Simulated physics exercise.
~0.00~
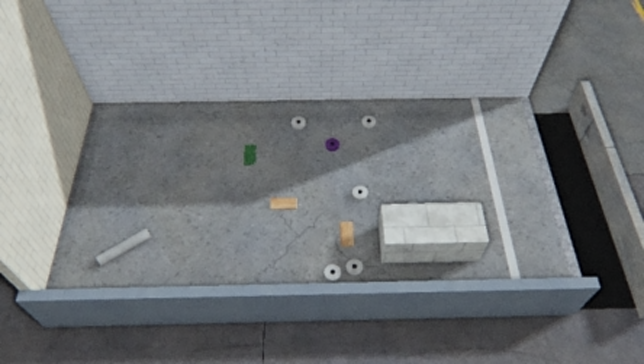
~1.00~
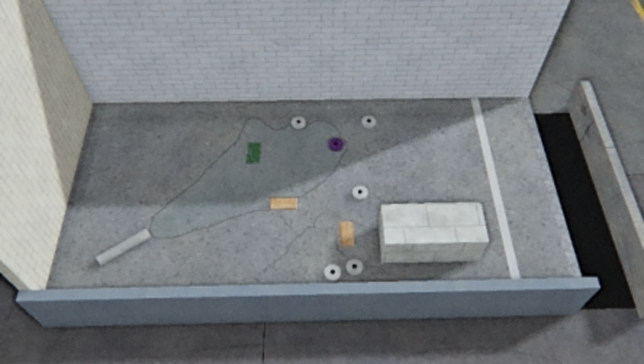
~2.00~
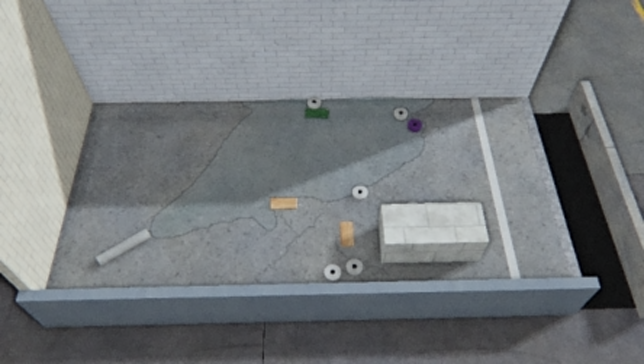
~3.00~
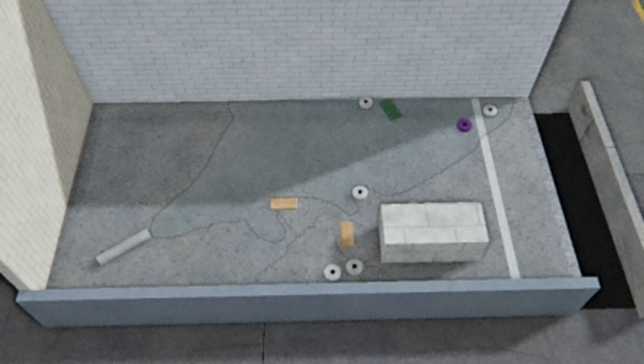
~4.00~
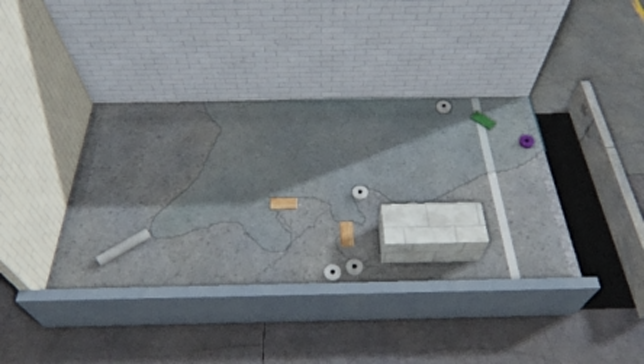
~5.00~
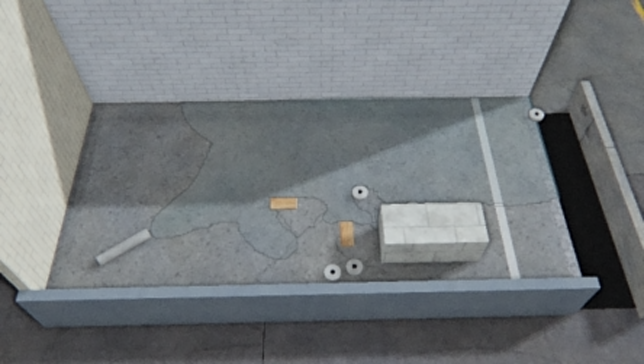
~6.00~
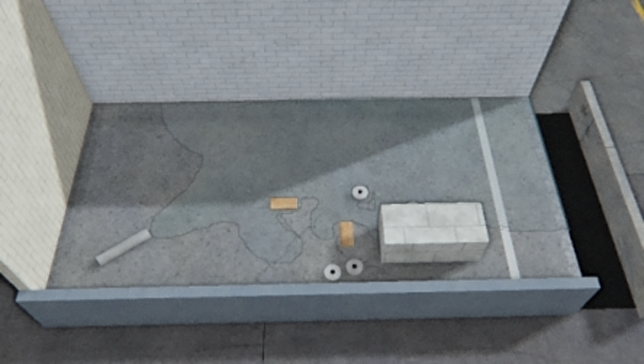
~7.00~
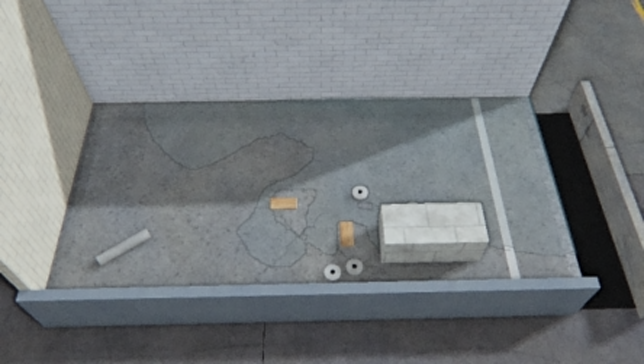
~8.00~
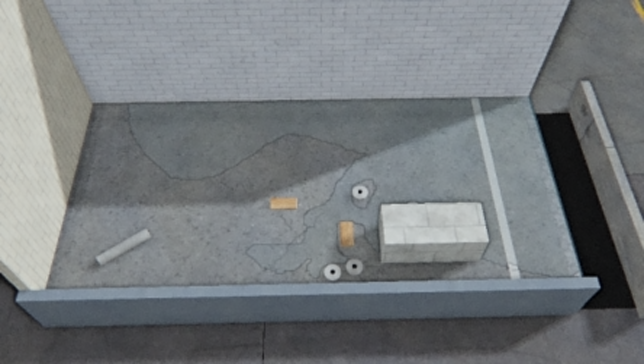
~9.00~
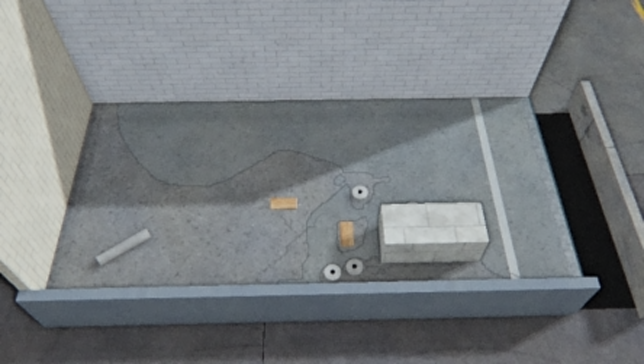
The clip shows water spreading from a pipe end across a walled concrete floor, carrying a purple lid, a green board and two pale lids rightward past a painted stripe and out of the area, while the remaining lids and orange boards stay put beside a pale block.
